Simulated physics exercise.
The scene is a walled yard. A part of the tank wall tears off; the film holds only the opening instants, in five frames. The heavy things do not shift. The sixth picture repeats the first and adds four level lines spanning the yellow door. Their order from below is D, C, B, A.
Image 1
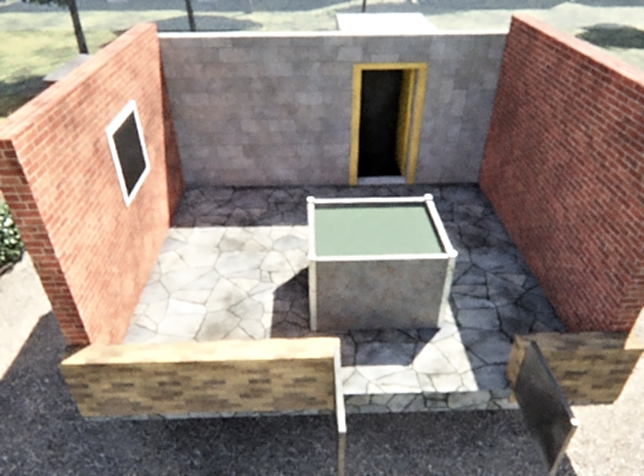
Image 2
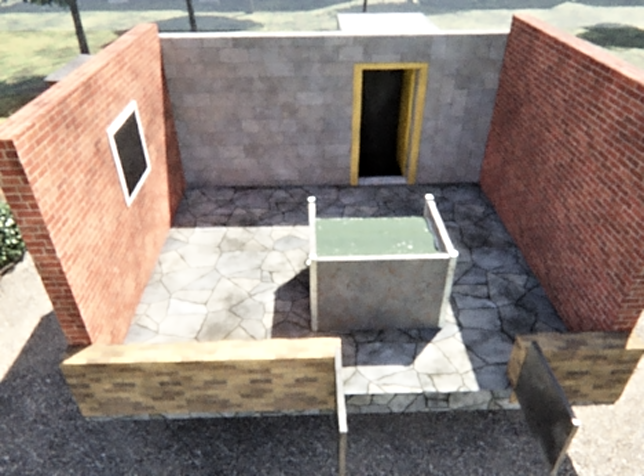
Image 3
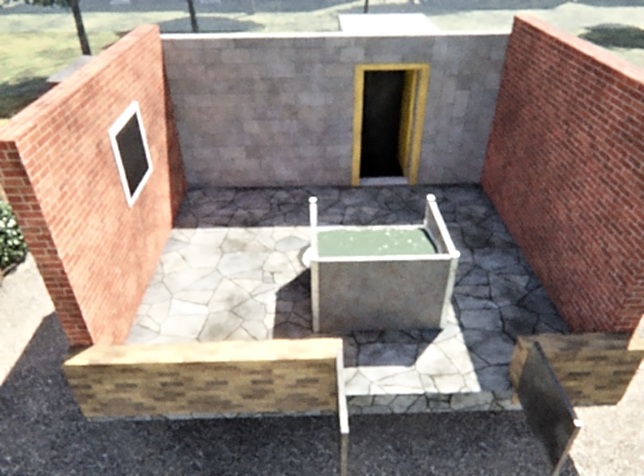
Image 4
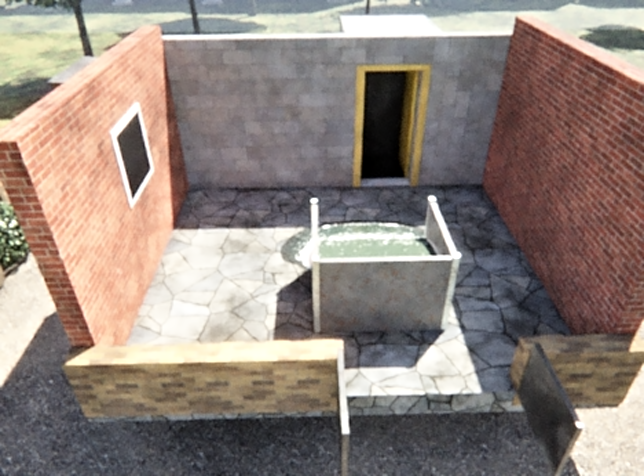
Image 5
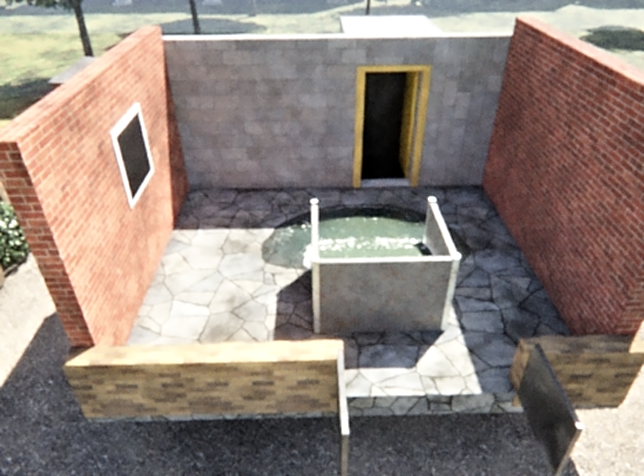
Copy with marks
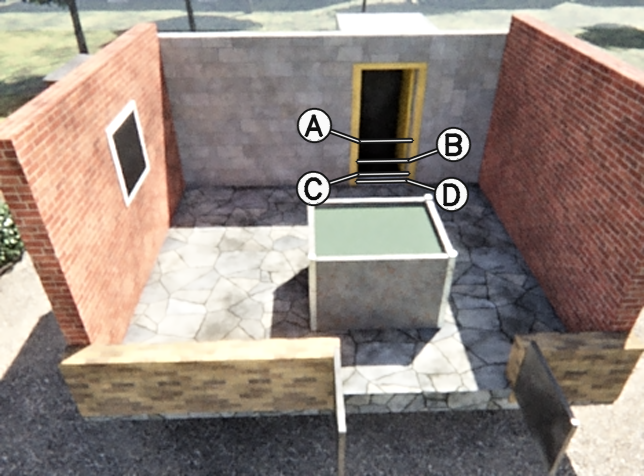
To begin with, a tank of still green water stands in a walled yard, with a yellow doorway behind it and an open gate in front. The water level then drops behind the tank's front wall, and water spreads across the paving toward the left and back, reaching near the doorway.
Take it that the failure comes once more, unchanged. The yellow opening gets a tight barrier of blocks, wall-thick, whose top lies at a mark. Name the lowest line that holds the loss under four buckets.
Choose B.
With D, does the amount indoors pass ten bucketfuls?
Yes, clearly.
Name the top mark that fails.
The answer is C.
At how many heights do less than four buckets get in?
Two.
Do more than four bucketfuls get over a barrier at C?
Yes, it does.
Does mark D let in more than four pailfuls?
Yes, it does.
On the marked copy, A at (385, 140); B at (383, 161); C at (382, 174); D at (382, 181); from the bottom up D, C, B, A.
If A is chosen, nothing gets over.
If B is chosen, a splash gets over, under a bucket.
If C is chosen, some 15 bucketfuls get in.
If D is chosen, dozens of bucketfuls pour in.
